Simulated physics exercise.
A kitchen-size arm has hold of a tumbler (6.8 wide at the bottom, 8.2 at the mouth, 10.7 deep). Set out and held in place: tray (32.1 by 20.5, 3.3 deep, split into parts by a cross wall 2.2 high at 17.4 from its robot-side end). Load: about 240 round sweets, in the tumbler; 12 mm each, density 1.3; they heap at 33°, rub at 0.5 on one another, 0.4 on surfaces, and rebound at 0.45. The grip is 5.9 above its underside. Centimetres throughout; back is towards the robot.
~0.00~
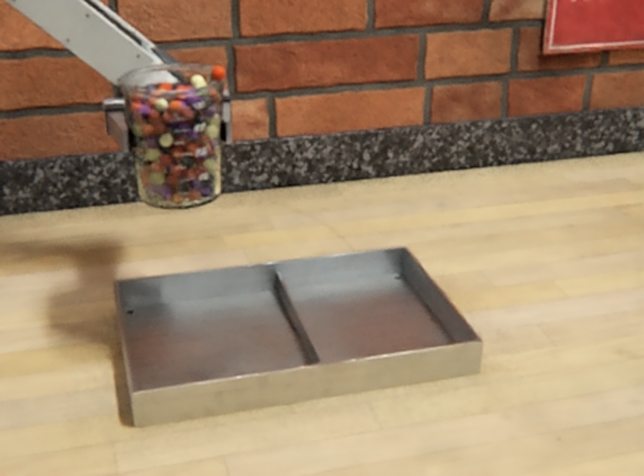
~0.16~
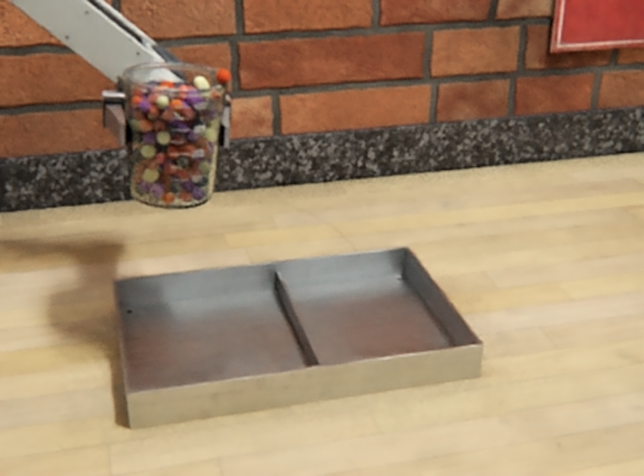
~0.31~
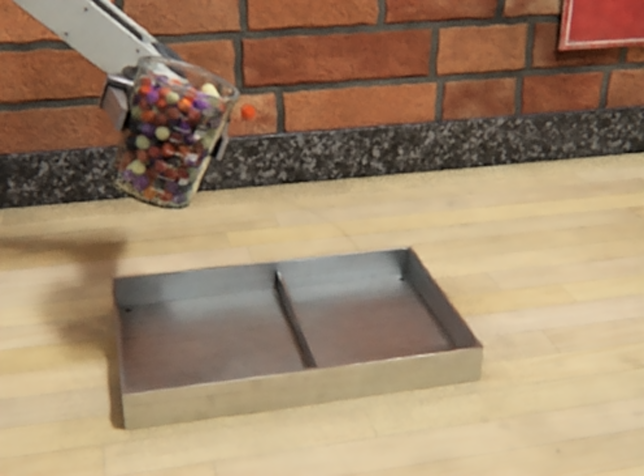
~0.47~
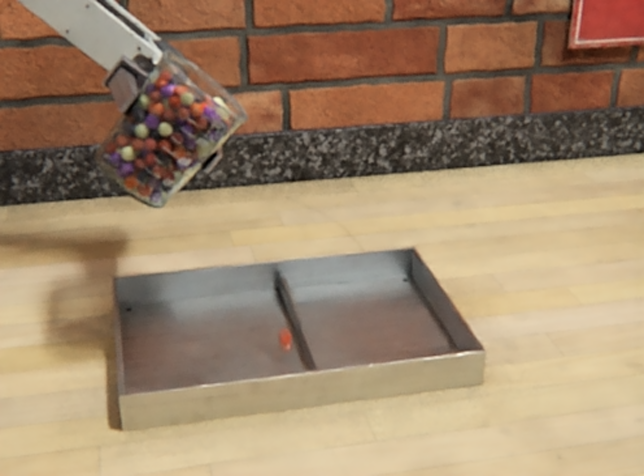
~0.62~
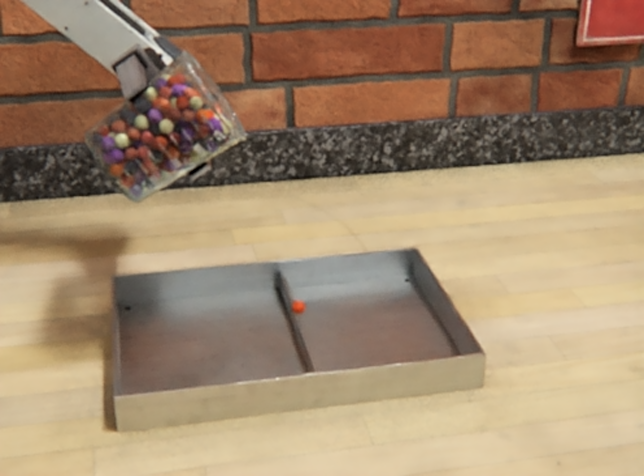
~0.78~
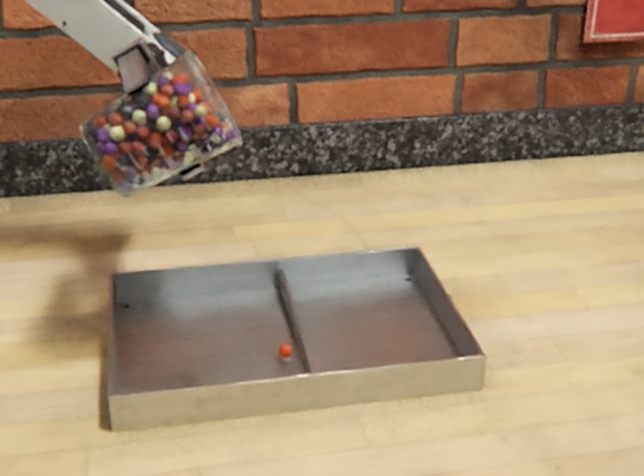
The clip shows a robot arm tilting a clear tumbler of colourful round sweets to the right above a divided metal tray; one orange sweet drops out, bounces near the divider and ends up in the left part.
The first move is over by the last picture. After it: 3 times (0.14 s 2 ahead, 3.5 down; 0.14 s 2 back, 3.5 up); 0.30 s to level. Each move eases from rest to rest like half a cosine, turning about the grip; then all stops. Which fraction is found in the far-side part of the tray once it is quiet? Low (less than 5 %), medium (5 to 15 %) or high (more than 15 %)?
Share in the far-side part of the tray: Low (less than 5 %).
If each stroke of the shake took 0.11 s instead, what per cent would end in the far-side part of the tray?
It would be near 5 per cent.
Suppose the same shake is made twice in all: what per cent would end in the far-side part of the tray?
Then about 0 per cent.
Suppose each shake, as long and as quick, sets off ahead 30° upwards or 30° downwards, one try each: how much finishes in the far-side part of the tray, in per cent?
Some 20 and 10 per cent.
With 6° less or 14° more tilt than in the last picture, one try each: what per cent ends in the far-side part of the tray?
Some 0 and 10 per cent.
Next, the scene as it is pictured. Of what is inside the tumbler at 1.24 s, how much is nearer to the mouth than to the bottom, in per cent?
Some 50 per cent.
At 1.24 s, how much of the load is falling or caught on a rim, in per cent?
Roughly 1 per cent.
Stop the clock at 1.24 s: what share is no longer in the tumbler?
About 5 per cent by then.
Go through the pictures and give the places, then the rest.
Tumbler middle at (177, 138), level; upper third of the load around (175, 106), from x 135 to 220, top at y 75; 240 in the tumbler, in the first frame.
Tumbler middle at (174, 138), tilted 6° forward; upper third of the load around (173, 105), from x 135 to 225, top at y 75, in the second frame.
Tumbler middle at (169, 136), tilted 22° forward; upper third of the load around (174, 105), from x 125 to 250, top at y 80; 239 in the tumbler, 1 in flight or on a rim, in the third frame.
Tumbler middle at (167, 135), tilted 41° forward; upper third of the load around (175, 107), from x 110 to 285, top at y 75; 239 in the tumbler, 1 in the robot-side part, in the fourth frame.
Tumbler middle at (163, 132), tilted 57° forward; upper third of the load around (175, 107), from x 100 to 300, top at y 80; 239 in the tumbler, 1 in the robot-side part, in the fifth frame.
Tumbler middle at (159, 129), tilted 63° forward; upper third of the load around (168, 106), from x 95 to 285, top at y 80; 239 in the tumbler, 1 in the robot-side part, in the sixth frame.
By 1.24 s, tilted 63° forward, highest piece 23 above the table; 233 in the tumbler, 3 in the robot-side part, 1 in the far-side part, 3 in flight or on a rim.
By 1.69 s, tilted 54° forward, highest piece 26 above the table; 230 in the tumbler, 5 in the far-side part, 4 in the robot-side part, 1 in flight or on a rim.
By 2.12 s, level, highest piece 28 above the table; 230 in the tumbler, 5 in the robot-side part, 5 in the far-side part.
By 3.17 s, level, highest piece 28 above the table; 230 in the tumbler, 5 in the robot-side part, 5 in the far-side part.
Final count, 230 in the tumbler, 5 in the robot-side part, 5 in the far-side part. That is 2 % in the far-side part of the tray.
